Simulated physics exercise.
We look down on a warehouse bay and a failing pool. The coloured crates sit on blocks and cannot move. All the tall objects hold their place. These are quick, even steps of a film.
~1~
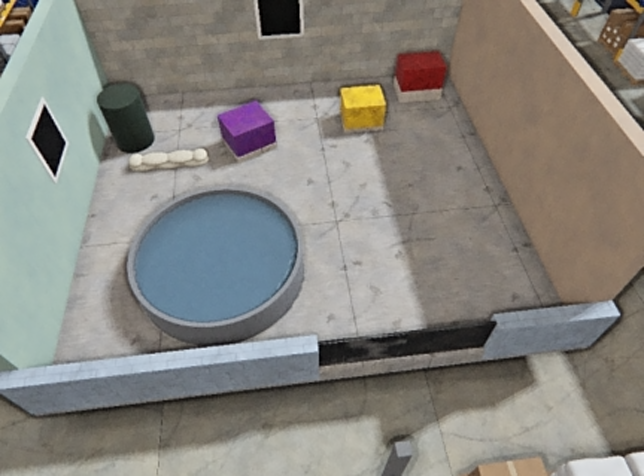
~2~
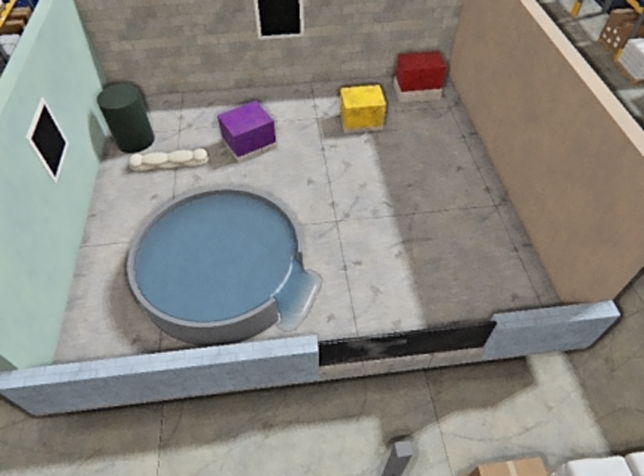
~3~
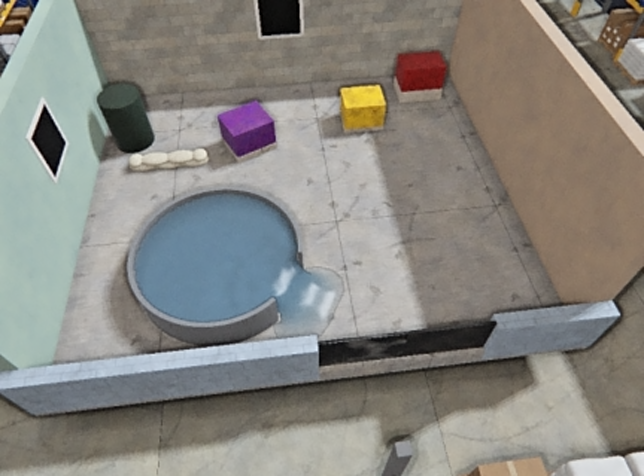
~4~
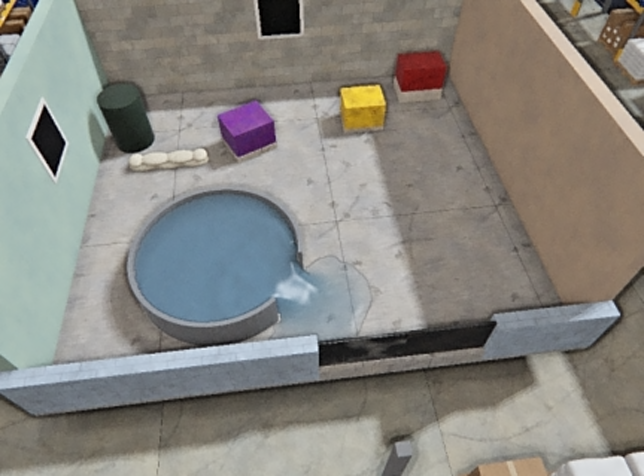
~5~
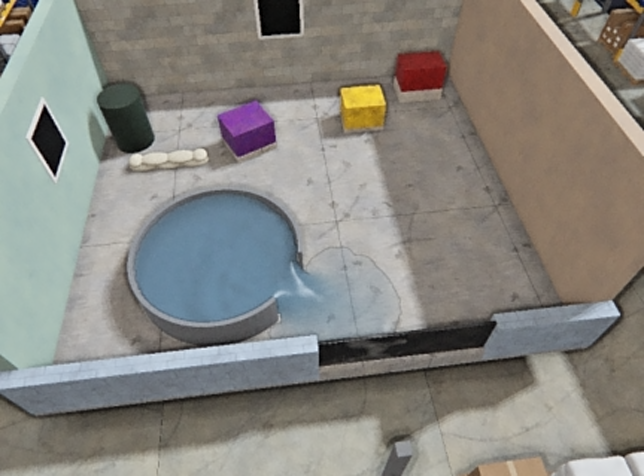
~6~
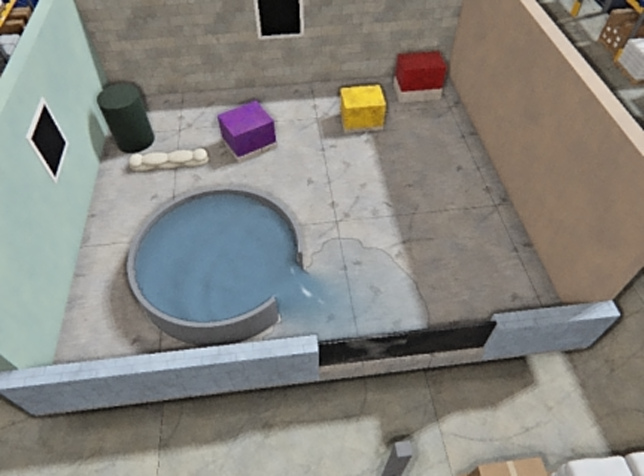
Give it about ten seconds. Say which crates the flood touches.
One by one: The yellow crate is soaked; the purple crate keeps dry; the red crate keeps dry.
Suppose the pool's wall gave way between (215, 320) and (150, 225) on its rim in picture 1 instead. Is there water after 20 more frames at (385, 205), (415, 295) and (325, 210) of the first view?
One after the other: Free of water, covered, not flooded.
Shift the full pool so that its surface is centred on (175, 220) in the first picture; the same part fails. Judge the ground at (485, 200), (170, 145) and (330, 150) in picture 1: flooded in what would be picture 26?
As listed: Covered, no water, no water.
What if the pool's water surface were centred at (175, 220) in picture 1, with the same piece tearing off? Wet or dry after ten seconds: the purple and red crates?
One by one: The purple one keeps dry, the red one is safe.
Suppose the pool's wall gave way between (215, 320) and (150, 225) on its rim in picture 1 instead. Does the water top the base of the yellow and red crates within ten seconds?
Yellow keeps dry; red remains dry.
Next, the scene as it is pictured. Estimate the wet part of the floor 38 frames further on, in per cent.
Close to 55 %.
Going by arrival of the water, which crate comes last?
Last comes the purple one.
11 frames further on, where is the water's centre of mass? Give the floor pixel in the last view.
Close to (278, 282).
A moment on, water covers 15 % of the floor; the yellow crate not reached, the purple crate not reached, the red crate not reached.
Next, water covers 20 % of the floor; the yellow crate not reached, the purple crate not reached, the red crate not reached.
Then, water covers 30 % of the floor; the yellow crate not reached, the purple crate not reached, the red crate not reached.
Later, water covers 55 % of the floor; the yellow crate water round its plinth, the purple crate not reached, the red crate water round its plinth.
In the end, water covers 90 % of the floor; the yellow crate was topped, the purple crate stayed above the water, the red crate stayed above the water.
